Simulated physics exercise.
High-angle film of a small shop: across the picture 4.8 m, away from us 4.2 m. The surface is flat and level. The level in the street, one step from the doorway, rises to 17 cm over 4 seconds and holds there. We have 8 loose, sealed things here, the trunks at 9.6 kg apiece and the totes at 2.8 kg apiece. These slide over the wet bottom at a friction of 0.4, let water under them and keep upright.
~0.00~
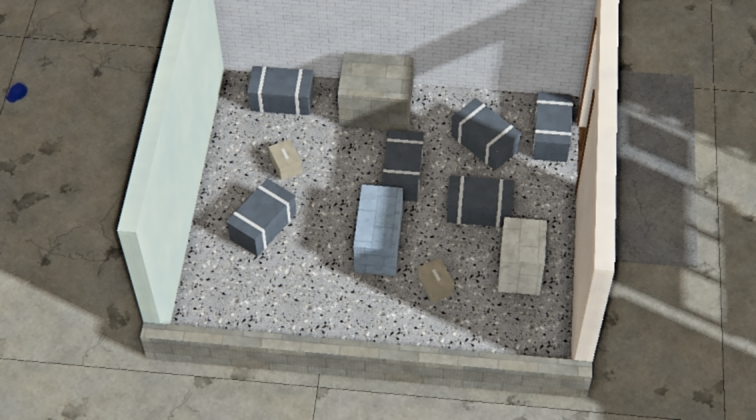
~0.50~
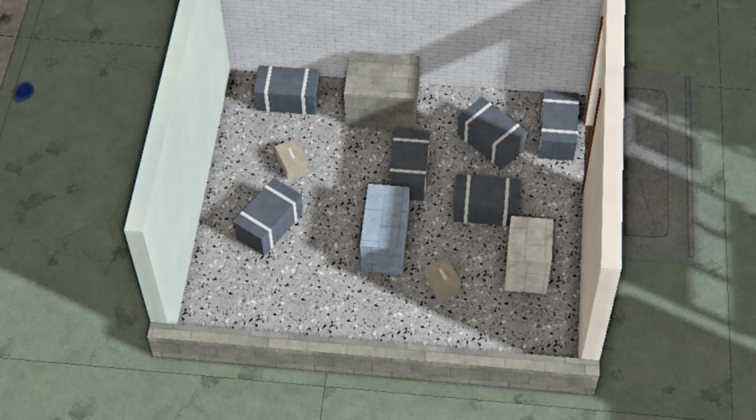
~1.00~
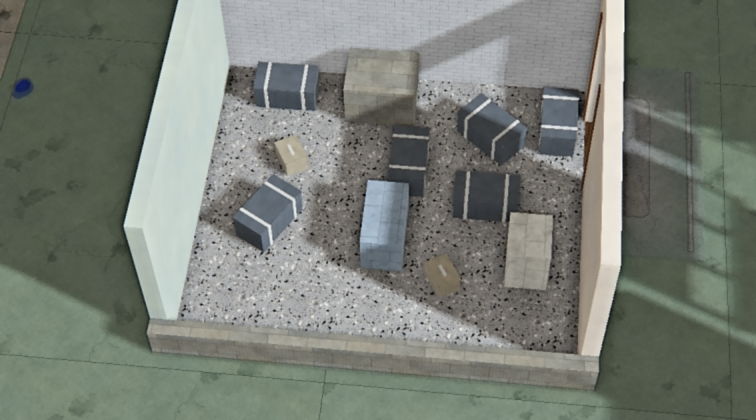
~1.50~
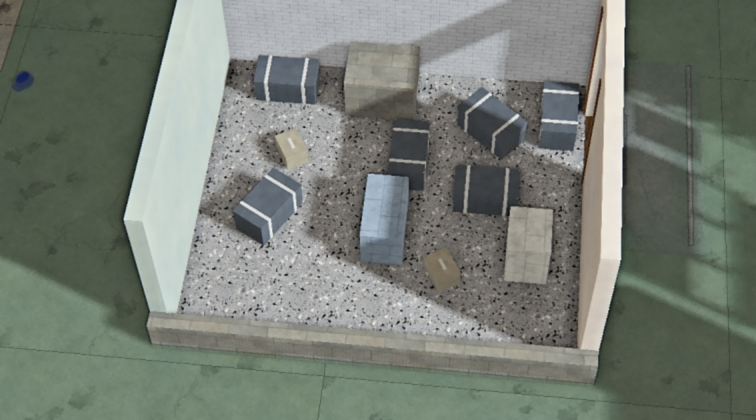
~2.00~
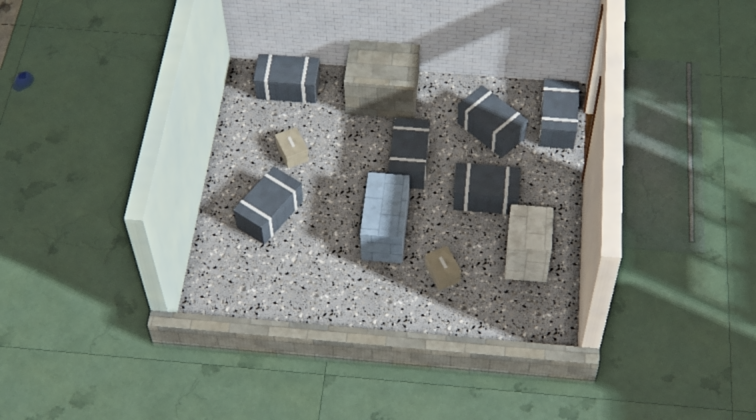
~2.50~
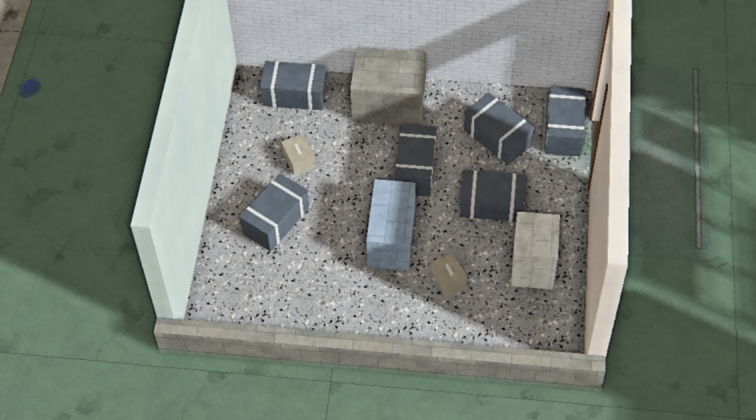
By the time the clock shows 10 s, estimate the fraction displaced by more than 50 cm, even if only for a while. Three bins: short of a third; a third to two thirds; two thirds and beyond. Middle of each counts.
The shifted amount is major, at least two thirds.
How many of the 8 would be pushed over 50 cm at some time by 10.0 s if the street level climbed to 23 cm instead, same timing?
So the tally would be 7.
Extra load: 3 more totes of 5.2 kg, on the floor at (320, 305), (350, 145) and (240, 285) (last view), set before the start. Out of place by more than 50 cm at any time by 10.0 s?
First one stays inside the line, second one crosses the line, third one stays inside the line.
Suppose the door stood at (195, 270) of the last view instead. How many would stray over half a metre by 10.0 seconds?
The count would be 3.
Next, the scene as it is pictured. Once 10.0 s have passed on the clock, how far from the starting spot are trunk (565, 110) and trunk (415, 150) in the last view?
Respectively 250 and 200 centimetres.
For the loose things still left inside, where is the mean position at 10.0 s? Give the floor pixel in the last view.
Around (333, 205).
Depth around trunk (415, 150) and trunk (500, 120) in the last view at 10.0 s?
Roughly 5 and 5 cm.
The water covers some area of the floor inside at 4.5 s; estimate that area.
Around 4.0 m2 of it.
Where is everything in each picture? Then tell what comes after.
In the first frame, a trunk at (554, 118), on the bottom; a trunk at (486, 125), on the bottom; 0.0 m2 under water; 0 of 8 have shifted.
In the second frame, a trunk at (560, 116) rests on the ground; a trunk at (493, 124) rests on the ground; 0.0 m2 under water; 0 of 8 have shifted.
In the third frame, a trunk at (560, 113) rests on the ground; a trunk at (492, 120) rests on the ground; water covers 0.0 m2; 0 of 8 have shifted.
In the fourth frame, a trunk at (560, 107) rests on the ground; a trunk at (493, 114) rests on the ground; water covers 0.0 m2; 0 of 8 have shifted.
In the fifth frame, a trunk at (561, 105) rests on the ground; a trunk at (493, 112) rests on the ground; water covers 0.0 m2; 0 of 8 have shifted.
In the sixth frame, a trunk at (567, 112) rests on the ground; a trunk at (499, 119), on the bottom; water covers 0.2 m2; 0 of 8 have shifted.
After 3.5 s 0 of 8 are over 50 cm from their spots; 0 afloat.
After 4.5 s 1 of 8 are over 50 cm from their spots; 1 afloat.
After 7.0 s 4 of 8 are over 50 cm from their spots; 3 afloat.
After 10.0 s 7 of 8 are over 50 cm from their spots, and 7 have been at some point; 7 afloat.
